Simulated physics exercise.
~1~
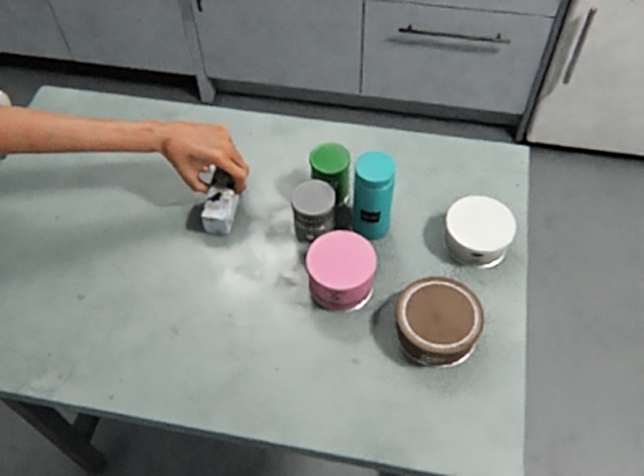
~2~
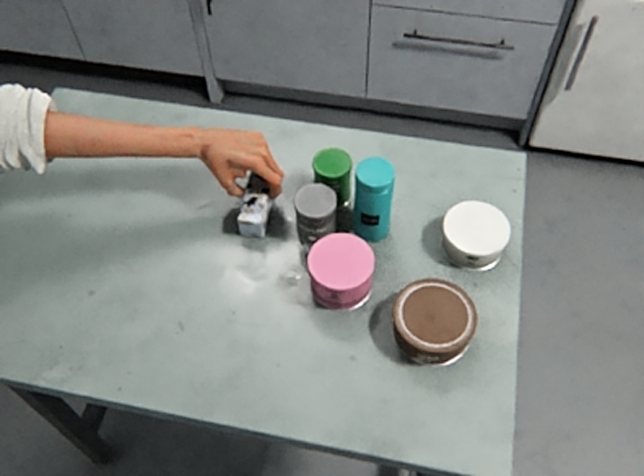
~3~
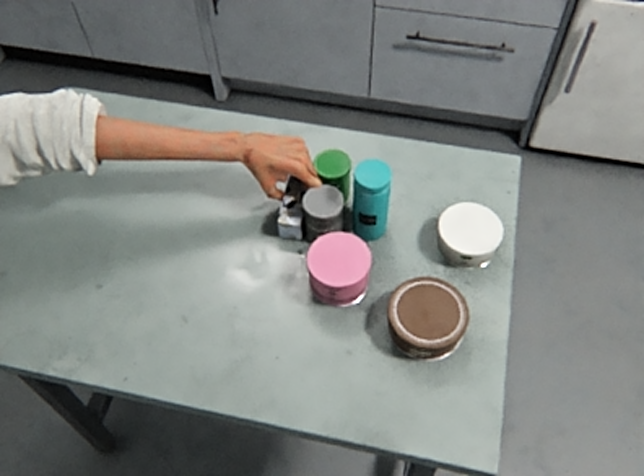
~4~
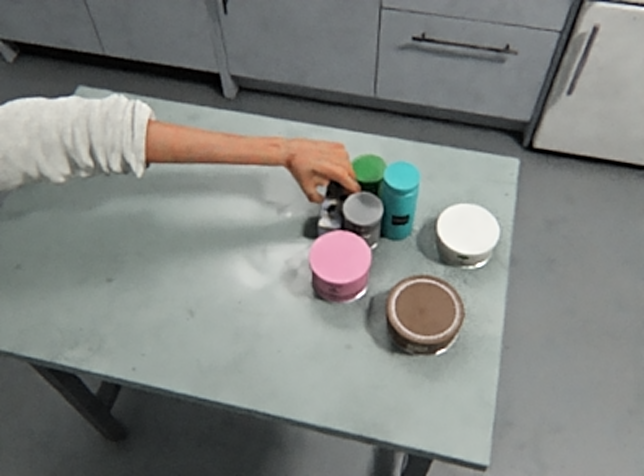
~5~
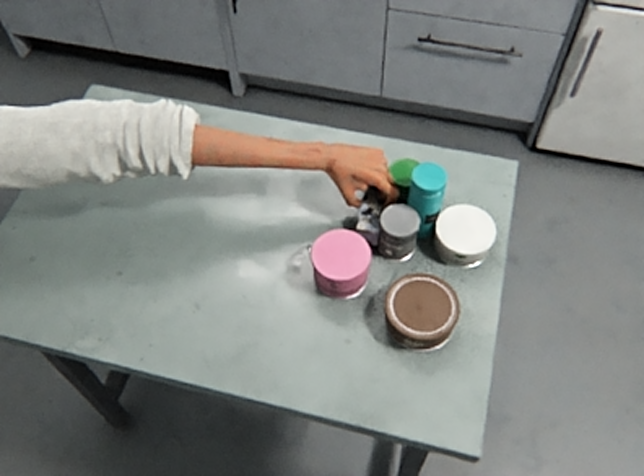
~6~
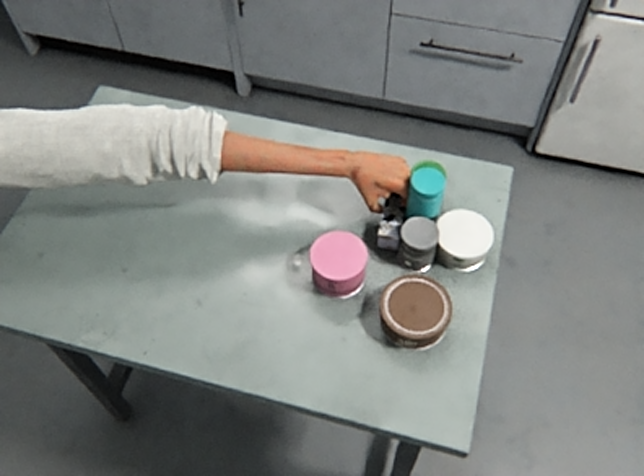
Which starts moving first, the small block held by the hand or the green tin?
The small block starts moving first. The green tin stays where it is at first and only shifts right later, as the hand keeps pushing.
